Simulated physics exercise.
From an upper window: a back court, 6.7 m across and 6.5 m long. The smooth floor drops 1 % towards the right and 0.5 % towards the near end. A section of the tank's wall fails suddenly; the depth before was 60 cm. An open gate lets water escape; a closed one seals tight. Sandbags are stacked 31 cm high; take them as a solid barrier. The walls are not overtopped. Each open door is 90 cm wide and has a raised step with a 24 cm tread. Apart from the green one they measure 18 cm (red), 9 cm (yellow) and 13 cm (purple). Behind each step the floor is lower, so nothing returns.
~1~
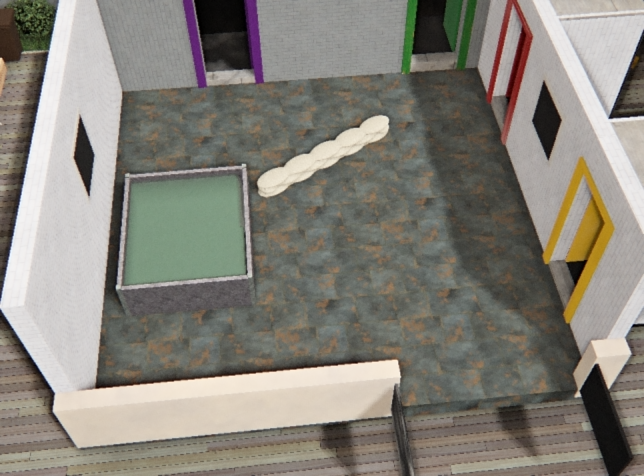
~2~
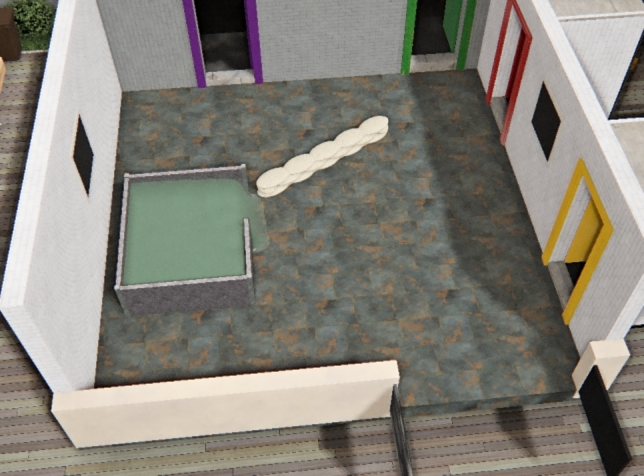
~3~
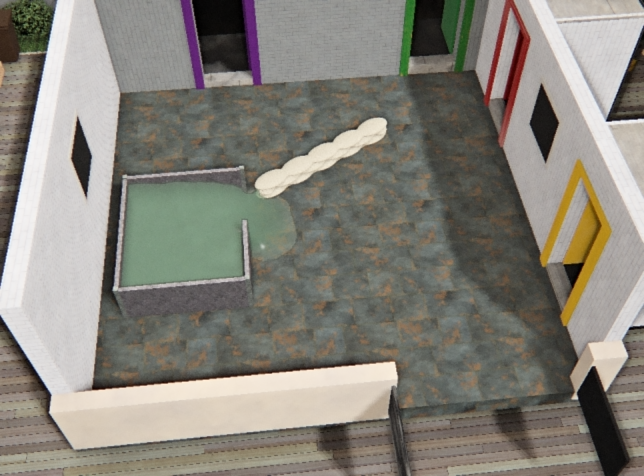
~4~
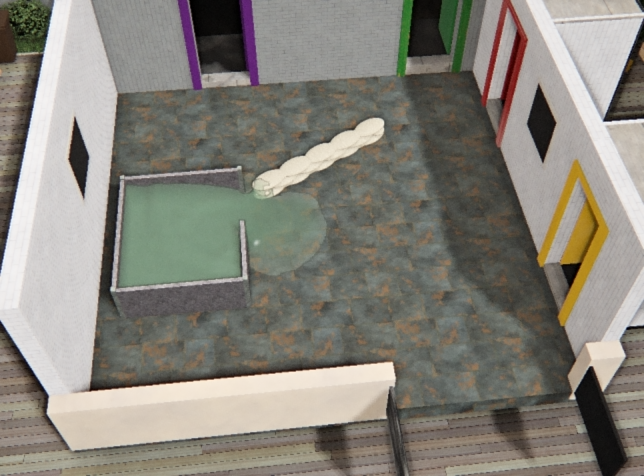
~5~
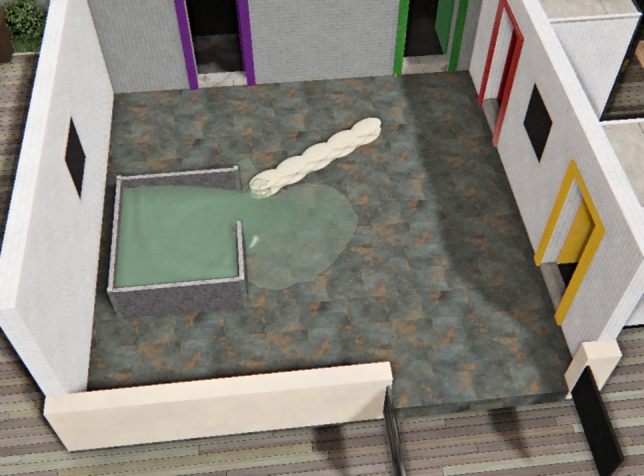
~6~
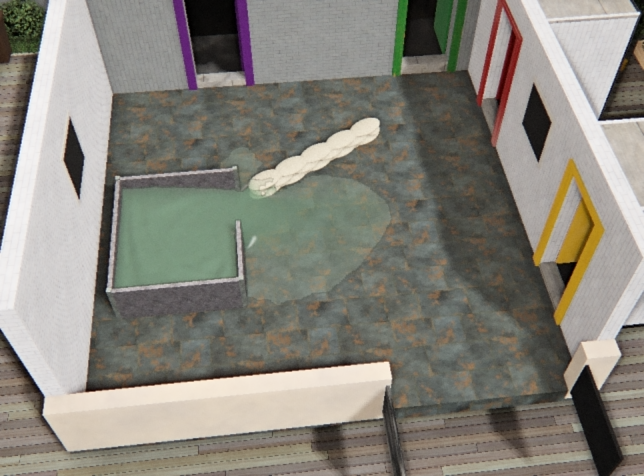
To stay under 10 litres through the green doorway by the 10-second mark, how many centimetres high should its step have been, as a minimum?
Some 10 cm above the ground.
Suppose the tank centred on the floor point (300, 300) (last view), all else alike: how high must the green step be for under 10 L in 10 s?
Then roughly 16 cm.
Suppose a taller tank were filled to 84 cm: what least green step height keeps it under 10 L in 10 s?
About 16 cm.
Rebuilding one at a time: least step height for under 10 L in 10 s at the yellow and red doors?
About 13.0 cm at yellow and 13.0 cm at red.
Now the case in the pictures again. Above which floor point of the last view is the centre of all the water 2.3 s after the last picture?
At about (316, 226).
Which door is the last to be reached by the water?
Last comes the green one.
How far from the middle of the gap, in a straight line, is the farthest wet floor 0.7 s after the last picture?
About 4.6 m.
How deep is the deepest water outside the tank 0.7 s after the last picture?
Up to some 36 cm.
Then, 0.7 s after the last picture water covers 30 % of the floor, deepest (36 cm) near (248, 201); it has not reached the green door.
Then, 2.3 s after the last picture water covers 45 % of the floor, deepest (28 cm) near (576, 373); it has not reached the green door.
Then, 9.3 s after the last picture water covers 75 % of the floor, deepest (8 cm) near (576, 373); 6 cm at the green door, 0 litres in over its 22 cm step.
At the green door as built, the water peaked near 12 cm, 3.5 s after the last picture.
With a step of 8.5 cm, 21 litres would have come in within the 10 s; with 11.5 cm, 4 litres. So under 10 litres takes about 10 cm.
